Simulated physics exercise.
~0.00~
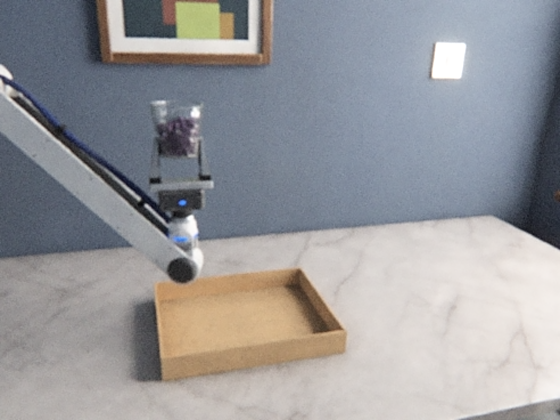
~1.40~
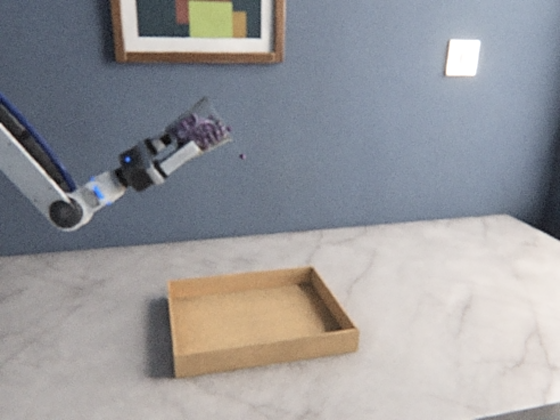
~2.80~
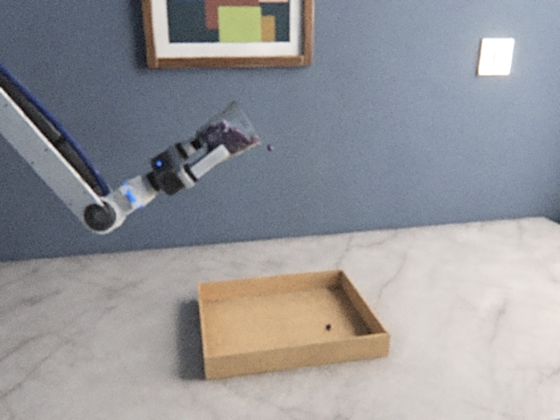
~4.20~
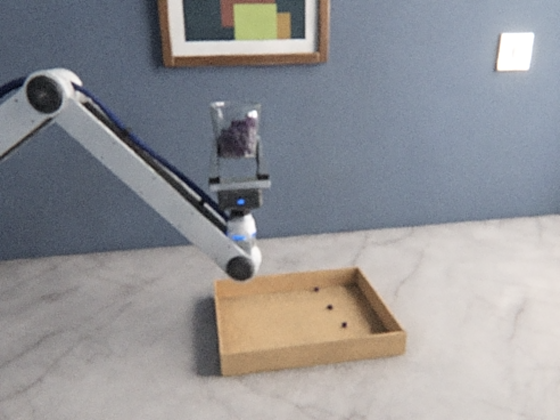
The clip shows a robot arm holding a clear cup of dark beads above a shallow tray on a marble table, tipping it steeply to the right so a few fall, then turning it upright with most beads still inside and only a few in the tray.
